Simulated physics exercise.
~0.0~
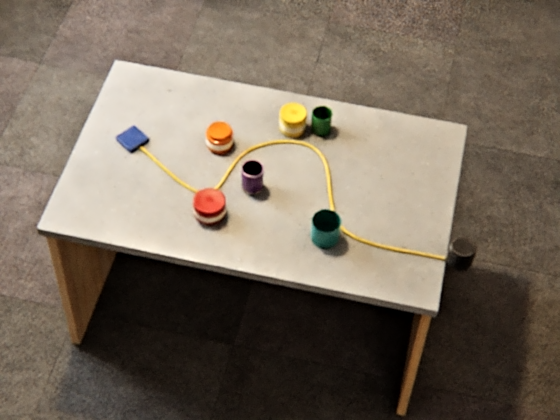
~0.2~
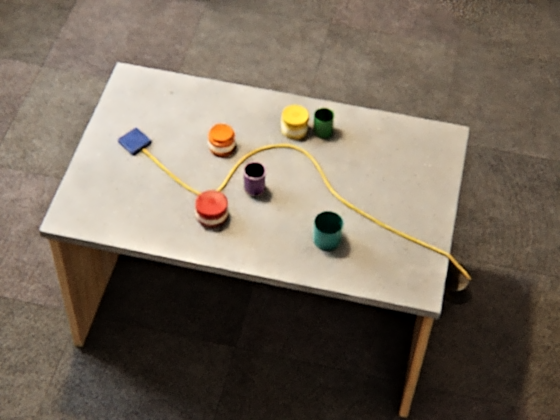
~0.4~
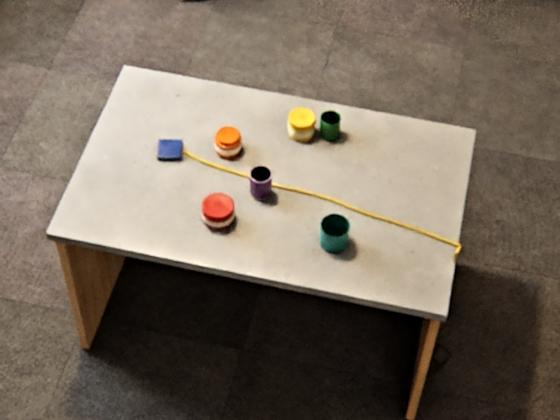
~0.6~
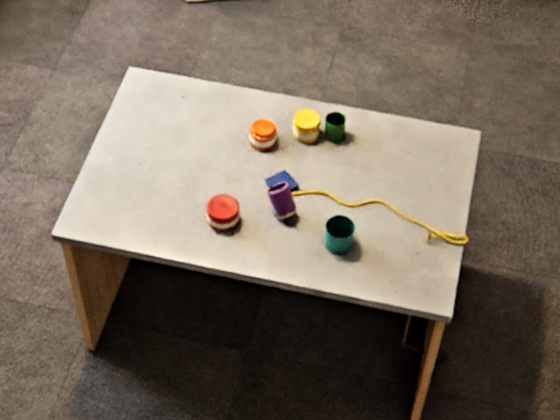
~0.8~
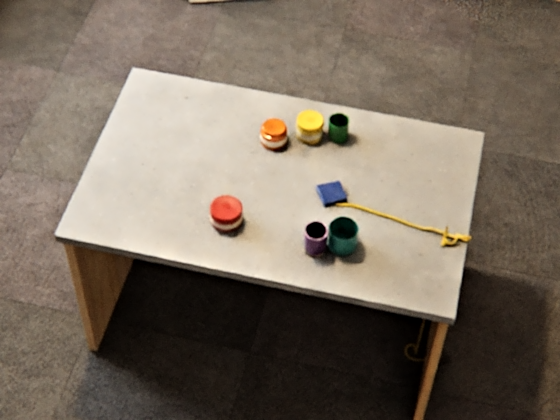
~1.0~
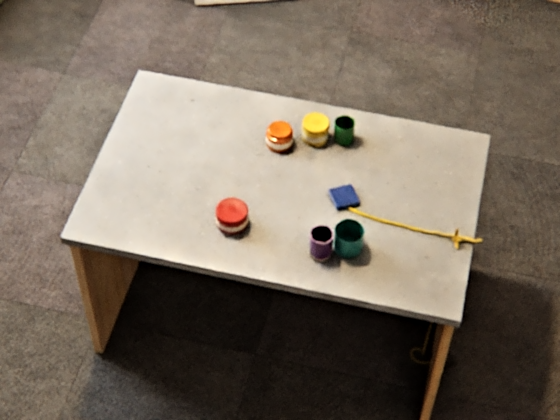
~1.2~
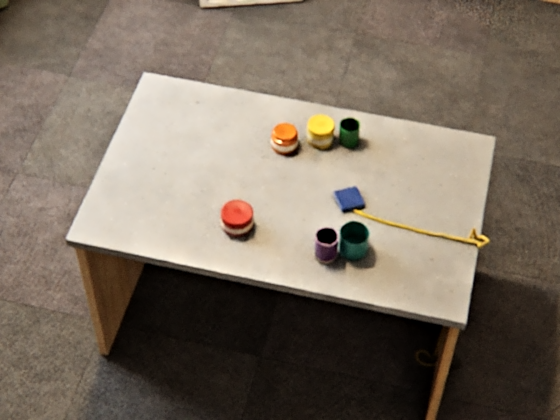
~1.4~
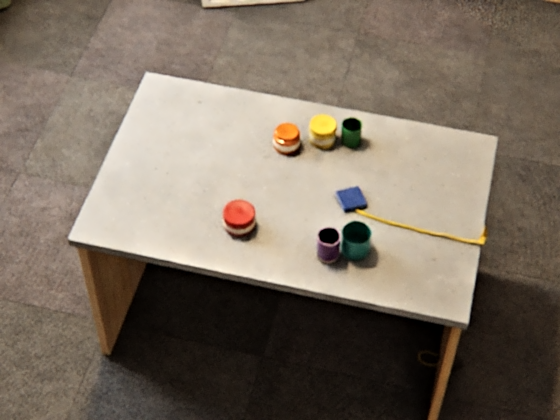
A falling black object drags the wired blue square across the desk, shifting the purple cup.
